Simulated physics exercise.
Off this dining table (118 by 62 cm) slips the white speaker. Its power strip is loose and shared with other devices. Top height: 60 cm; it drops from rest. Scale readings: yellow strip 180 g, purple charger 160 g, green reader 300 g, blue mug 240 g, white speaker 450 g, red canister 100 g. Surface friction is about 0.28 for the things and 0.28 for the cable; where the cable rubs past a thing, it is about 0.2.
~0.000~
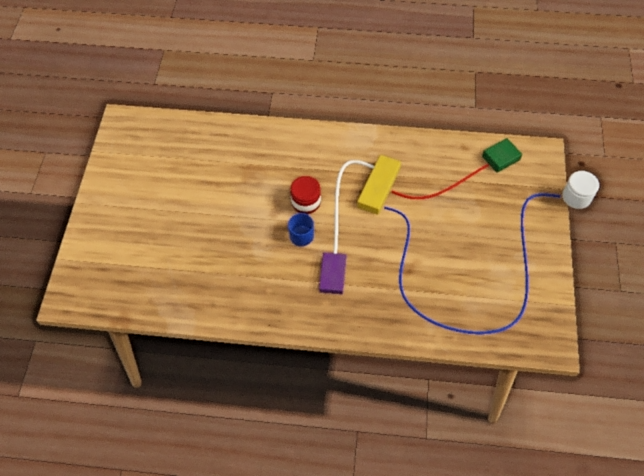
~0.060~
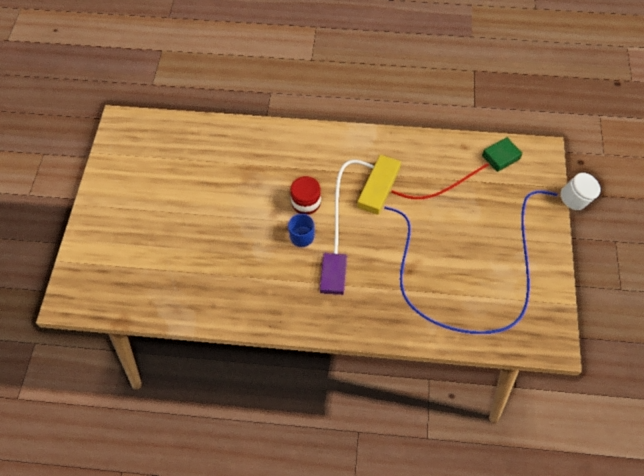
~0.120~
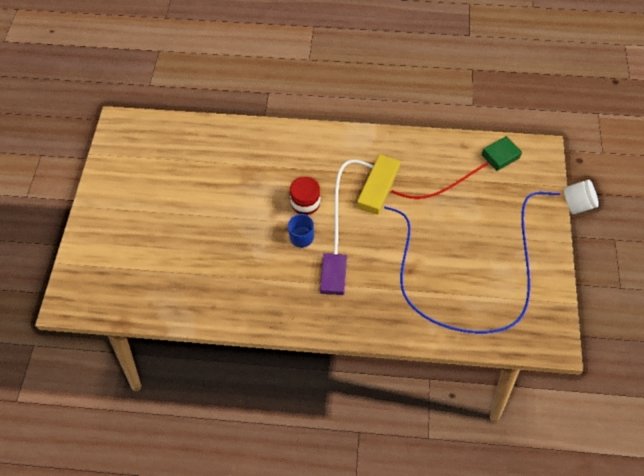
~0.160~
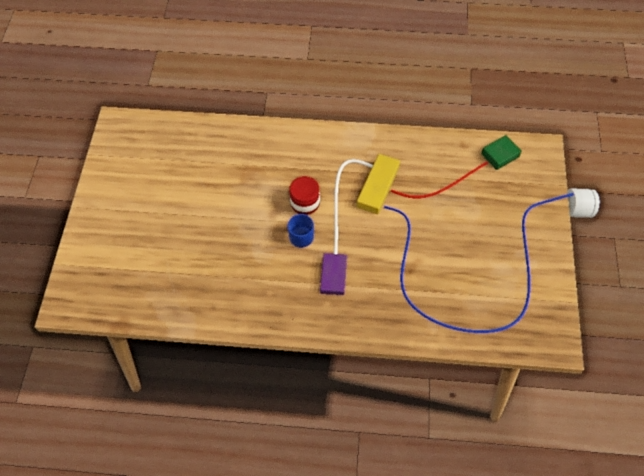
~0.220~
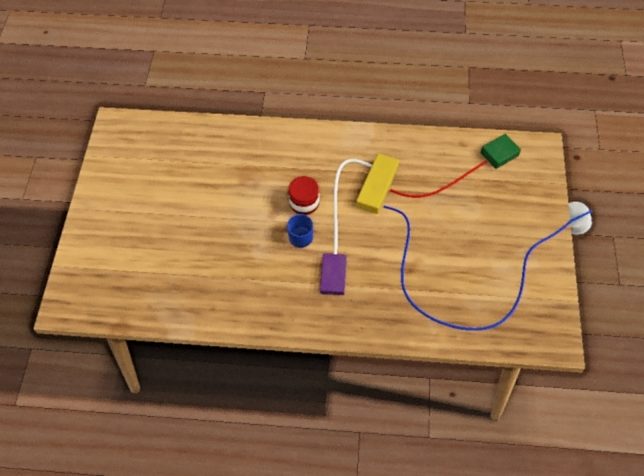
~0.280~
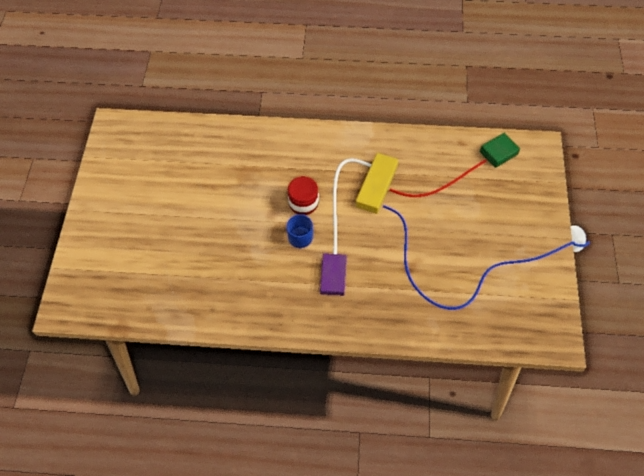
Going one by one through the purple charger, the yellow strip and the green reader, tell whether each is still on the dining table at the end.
In the end the purple charger does not fall, the yellow strip does not fall, the green reader does not fall.
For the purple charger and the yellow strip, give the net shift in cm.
Distances from start to rest: Close to 0 cm, then close to 18 cm.
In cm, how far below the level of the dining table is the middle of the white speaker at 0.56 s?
Measured: Near 55 cm.
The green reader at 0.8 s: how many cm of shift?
0 cm.
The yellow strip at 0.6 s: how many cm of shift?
Roughly 11 cm.
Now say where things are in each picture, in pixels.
Shows, purple charger (333, 271); yellow strip (380, 181); green reader (503, 152); blue cable runs through (409, 231) (408, 303) (489, 332) (527, 274) (525, 204), in the first frame.
Shows, white speaker (584, 185); blue cable runs through (409, 231) (490, 332) (525, 203), in the second frame.
Shows, white speaker (581, 197); blue cable runs through (409, 231) (491, 332) (525, 202), in the third frame.
Shows, white speaker (581, 203); blue cable runs through (409, 230) (492, 331) (536, 205), in the fourth frame.
Shows, white speaker (576, 218); blue cable runs through (409, 230) (493, 326) (577, 218), in the fifth frame.
Shows, purple charger (334, 272); yellow strip (378, 179); green reader (501, 147); blue cable runs through (406, 233) (431, 302) (491, 268) (568, 245), in the sixth frame.
After 0.6 s, the strip's end of the blue cable at (437, 163); yellow strip 11 cm off its start, white speaker over the edge.
After 0.8 s, the strip's end of the blue cable at (446, 159); yellow strip 17 cm off its start, white speaker over the edge.
After 1.1 s, the strip's end of the blue cable at (446, 159); yellow strip 17 cm off its start at (449, 172), white speaker over the edge.
After 1.4 s, the strip's end of the blue cable at (446, 159); yellow strip 17 cm off its start, white speaker over the edge.
After 2.6 s, the strip's end of the blue cable at (446, 159); yellow strip 17 cm off its start at (449, 172), green reader 0 cm off its start at (501, 147), purple charger 0 cm off its start at (334, 272), white speaker over the edge.
